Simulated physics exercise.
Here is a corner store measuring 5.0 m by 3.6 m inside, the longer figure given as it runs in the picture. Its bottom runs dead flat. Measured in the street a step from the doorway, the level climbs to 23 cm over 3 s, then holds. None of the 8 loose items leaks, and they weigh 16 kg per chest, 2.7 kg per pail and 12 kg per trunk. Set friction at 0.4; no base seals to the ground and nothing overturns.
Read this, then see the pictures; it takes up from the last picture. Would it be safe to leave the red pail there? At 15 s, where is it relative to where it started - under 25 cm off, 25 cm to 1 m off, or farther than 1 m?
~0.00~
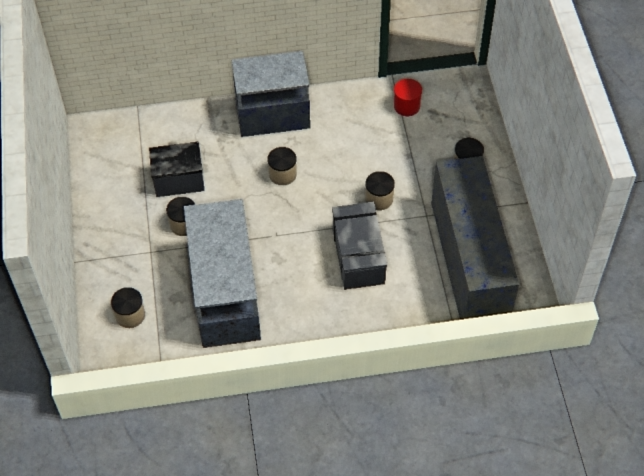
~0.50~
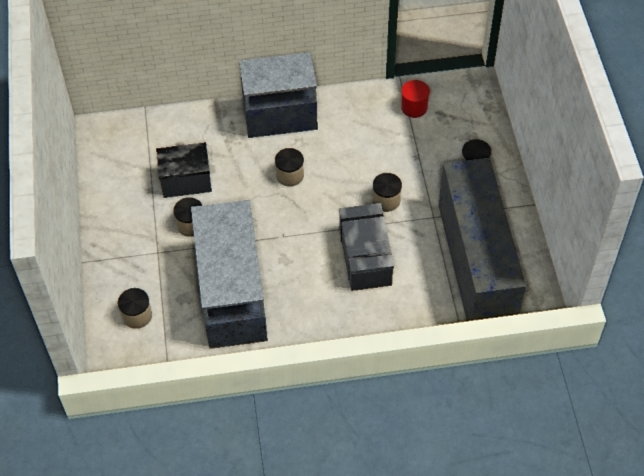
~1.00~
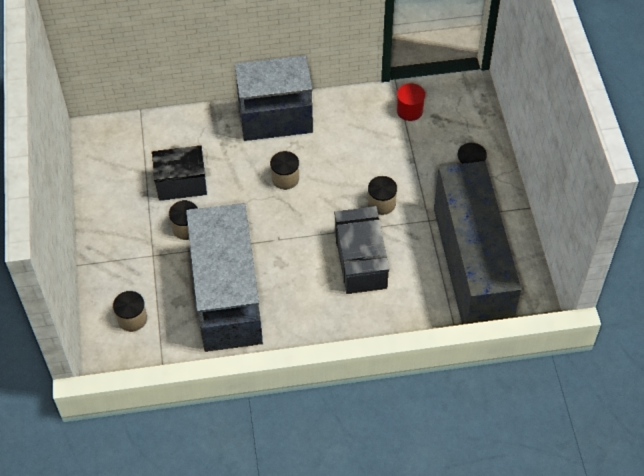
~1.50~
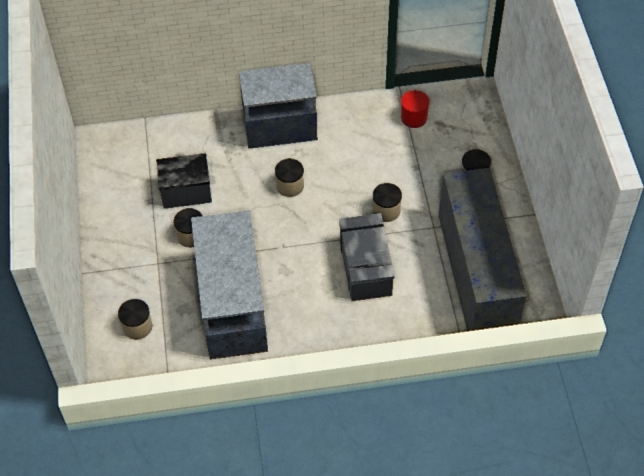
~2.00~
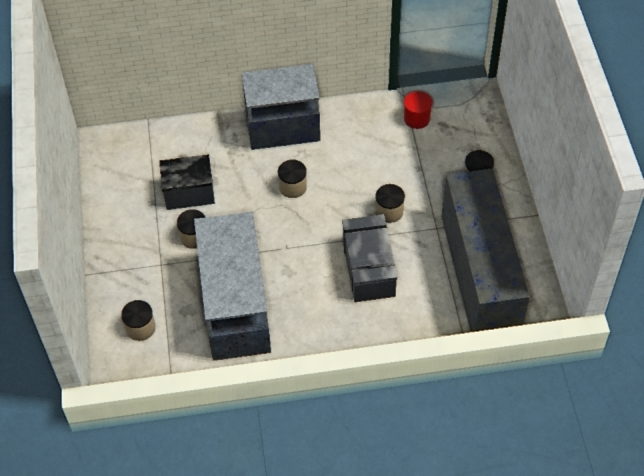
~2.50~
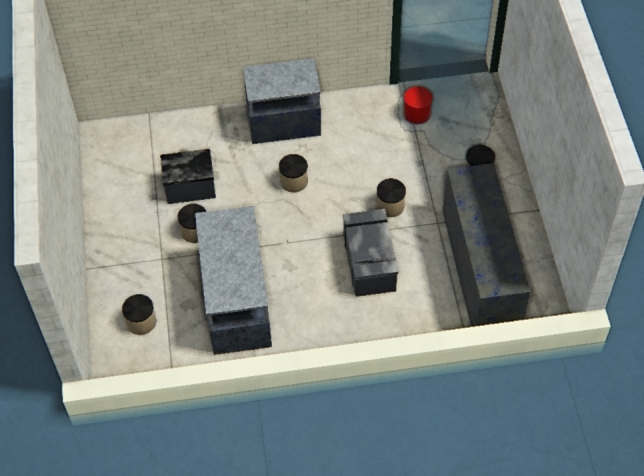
It ends a long distance off.
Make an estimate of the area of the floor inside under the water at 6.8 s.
My estimate is roughly 11.5 m2.
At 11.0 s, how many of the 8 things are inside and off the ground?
That would be 7 of them.
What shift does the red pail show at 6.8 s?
Close to 140 cm.
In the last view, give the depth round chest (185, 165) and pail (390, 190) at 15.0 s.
About 13 and 14 cm.
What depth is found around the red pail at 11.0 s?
Close to 7 centimetres.
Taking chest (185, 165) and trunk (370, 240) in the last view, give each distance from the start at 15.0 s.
The first is 80 cm from its start, the second 30 cm.
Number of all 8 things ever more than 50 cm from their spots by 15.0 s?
8.
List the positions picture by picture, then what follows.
In the first frame, the red pail at (408, 89) rests on the ground; 0.0 m2 under water; 0 of 8 have shifted.
In the second frame, the red pail at (416, 91), on the bottom; water covers 0.0 m2; 0 of 8 have shifted.
In the third frame, the red pail at (411, 94) rests on the ground; water covers 0.0 m2; 0 of 8 have shifted.
In the fourth frame, the red pail at (415, 101) rests on the ground; 0.0 m2 under water; 0 of 8 have shifted.
In the fifth frame, the red pail at (418, 102), on the bottom; water covers 0.3 m2; 0 of 8 have shifted.
In the sixth frame, the red pail at (418, 97), on the bottom; 0.9 m2 under water; 0 of 8 have shifted.
After 3.5 s the red pail is near (369, 136), 0.8 m from its start, aground; 0 afloat.
After 6.8 s the red pail is near (321, 164), 1.5 m from its start, aground; 2 afloat.
After 11.0 s the red pail is near (207, 143), 2.5 m from its start, afloat; 7 afloat.
After 15.0 s the red pail is near (236, 123), 2.1 m from its start, afloat; 8 afloat.
